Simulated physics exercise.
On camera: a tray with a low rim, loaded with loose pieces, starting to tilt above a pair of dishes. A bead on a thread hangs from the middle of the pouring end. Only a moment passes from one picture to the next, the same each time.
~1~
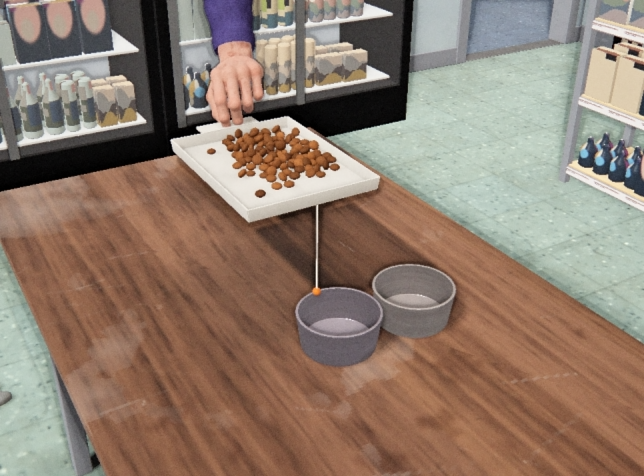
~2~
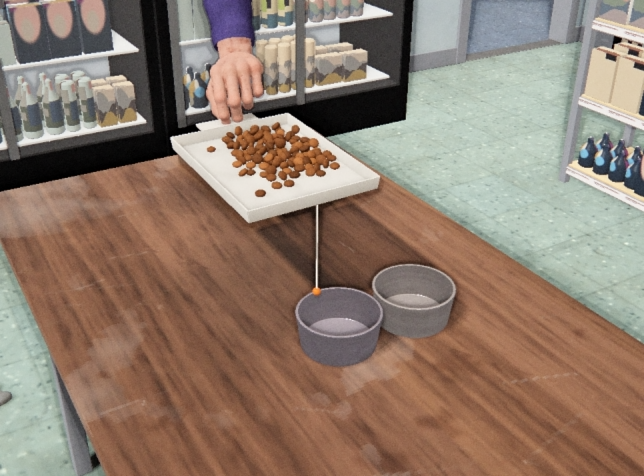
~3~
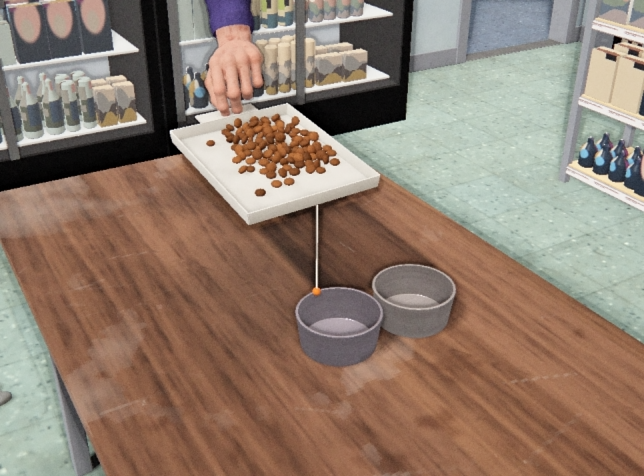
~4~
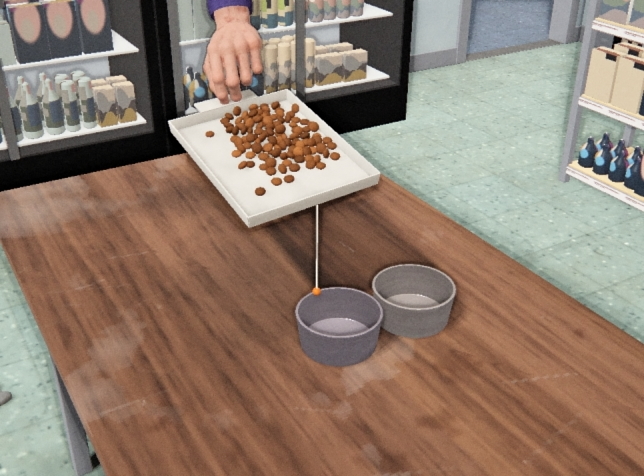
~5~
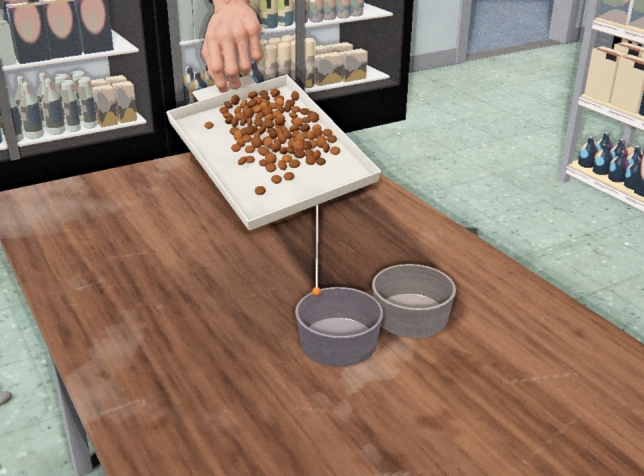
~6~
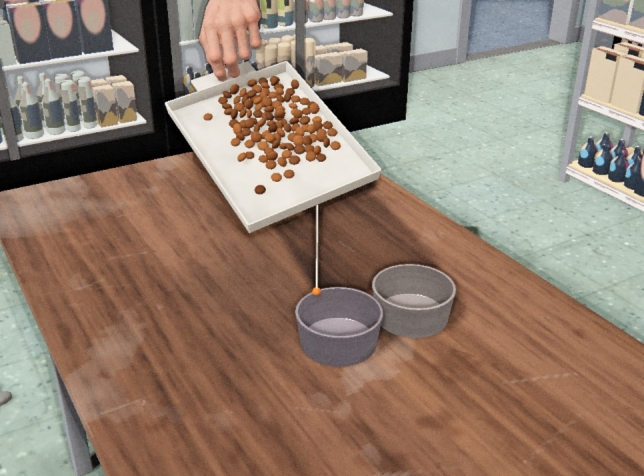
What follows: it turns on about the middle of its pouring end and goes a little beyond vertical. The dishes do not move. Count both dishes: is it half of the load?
Together they catch less than half.
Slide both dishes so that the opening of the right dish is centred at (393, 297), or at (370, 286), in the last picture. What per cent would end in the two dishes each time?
Near 40 % and 40 %.
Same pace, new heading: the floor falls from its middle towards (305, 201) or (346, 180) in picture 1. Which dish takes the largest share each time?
In turn: The left dish; the dish on the right.
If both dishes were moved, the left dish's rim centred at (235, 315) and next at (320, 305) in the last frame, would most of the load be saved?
In turn: Not half; not half.
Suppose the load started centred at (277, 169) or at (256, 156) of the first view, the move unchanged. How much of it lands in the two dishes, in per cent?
About 10 and 0 per cent.
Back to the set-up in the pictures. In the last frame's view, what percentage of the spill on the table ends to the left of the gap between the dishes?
Close to 100 per cent.
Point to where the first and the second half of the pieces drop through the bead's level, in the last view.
At about (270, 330), then at (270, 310).
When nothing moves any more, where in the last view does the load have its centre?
Near (271, 377).
Just after the last frame, tray tipped steeply; the larger part on the tray; roughly a quarter in the air.
A moment on, tray tipped past a quarter turn; about a tenth on the tray; just a few in the left dish; the larger part outside both; about a tenth in the air.
Further on, tray tipped past a quarter turn; about a tenth in the left dish; almost all outside both.
When it is over, tray tipped past a quarter turn; about a tenth in the left dish; not one in the right dish; almost all outside both.
